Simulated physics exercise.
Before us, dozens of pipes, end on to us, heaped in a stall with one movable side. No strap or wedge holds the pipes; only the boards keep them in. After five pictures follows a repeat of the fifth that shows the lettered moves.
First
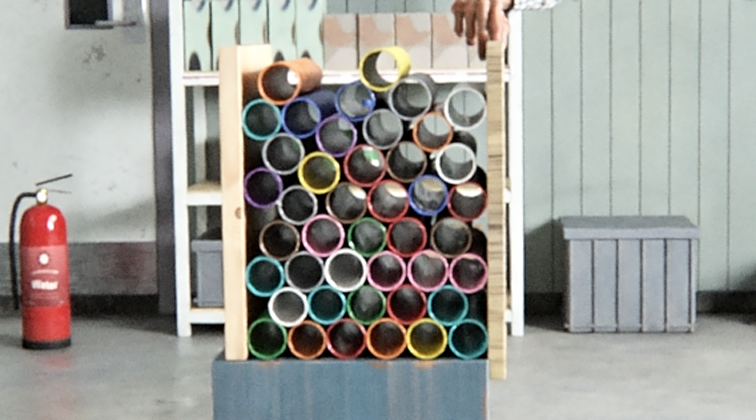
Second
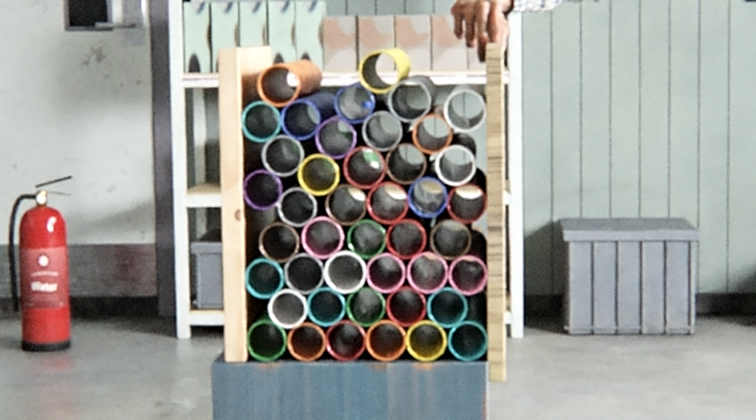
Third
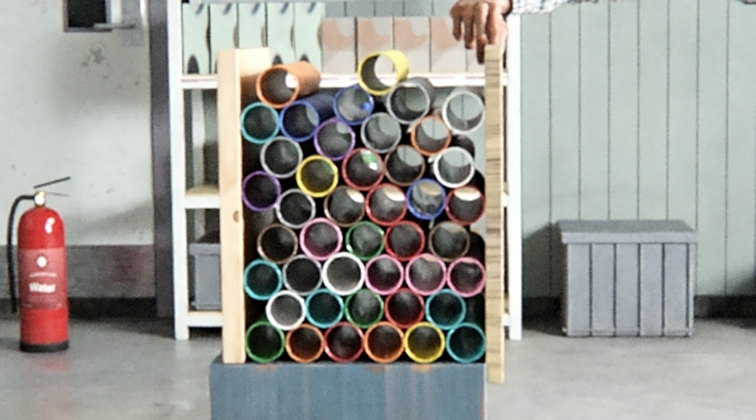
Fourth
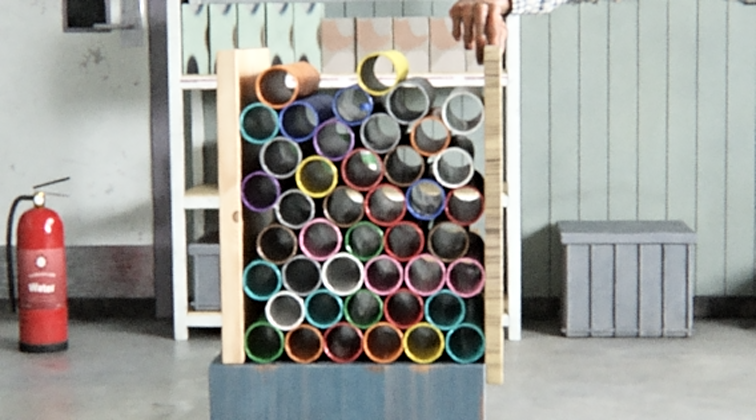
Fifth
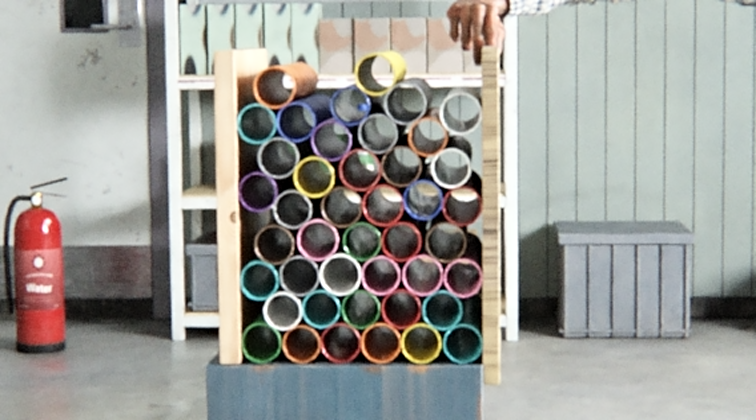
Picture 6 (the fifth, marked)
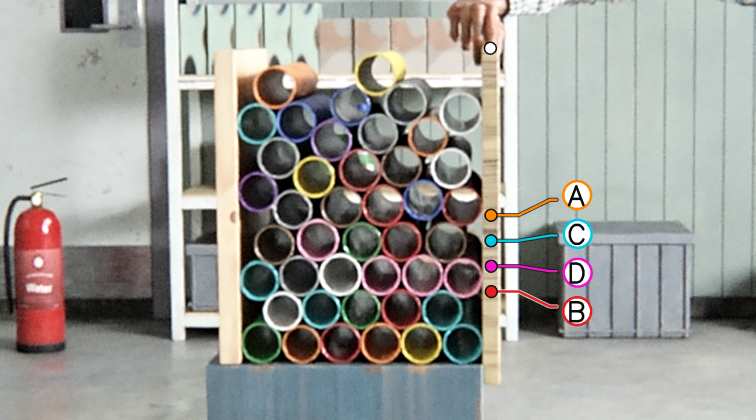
A hand rested on top of the right-hand board and barely shifted, while the colourful pipes heaped between the two upright boards stayed in place, with a red fire extinguisher standing to the left.
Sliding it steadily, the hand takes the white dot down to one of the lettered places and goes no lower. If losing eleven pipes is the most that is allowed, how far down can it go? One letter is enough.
Slide it to B.
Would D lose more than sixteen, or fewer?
It loses fewer than sixteen.
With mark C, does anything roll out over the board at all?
At C: Yes.
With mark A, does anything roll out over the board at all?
Yes.
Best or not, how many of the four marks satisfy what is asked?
The number is four.
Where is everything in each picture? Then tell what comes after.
A turquoise pipe (469, 339); a turquoise pipe (327, 304); a pink pipe (469, 273), in the first picture.
A pink pipe (468, 275); a pink pipe (322, 238), in the second picture.
A red pipe (465, 205); a brown pipe (404, 166), in the third picture.
A turquoise pipe (259, 123); a blue pipe (353, 105), in the fourth picture.
Side board (491, 202); a green pipe (261, 343); a turquoise pipe (463, 344), in the fifth picture.
On the marked copy, A at (491, 216); B at (492, 292); C at (491, 241); D at (491, 266); the white dot at (491, 48).
With B. Early on, top of the board (482, 147).
Further on, top of the board (482, 255).
At the end, top of the board (483, 290), about six out over the board.
As for the rest, A one out over the board; C about six out over the board; D about six out over the board.
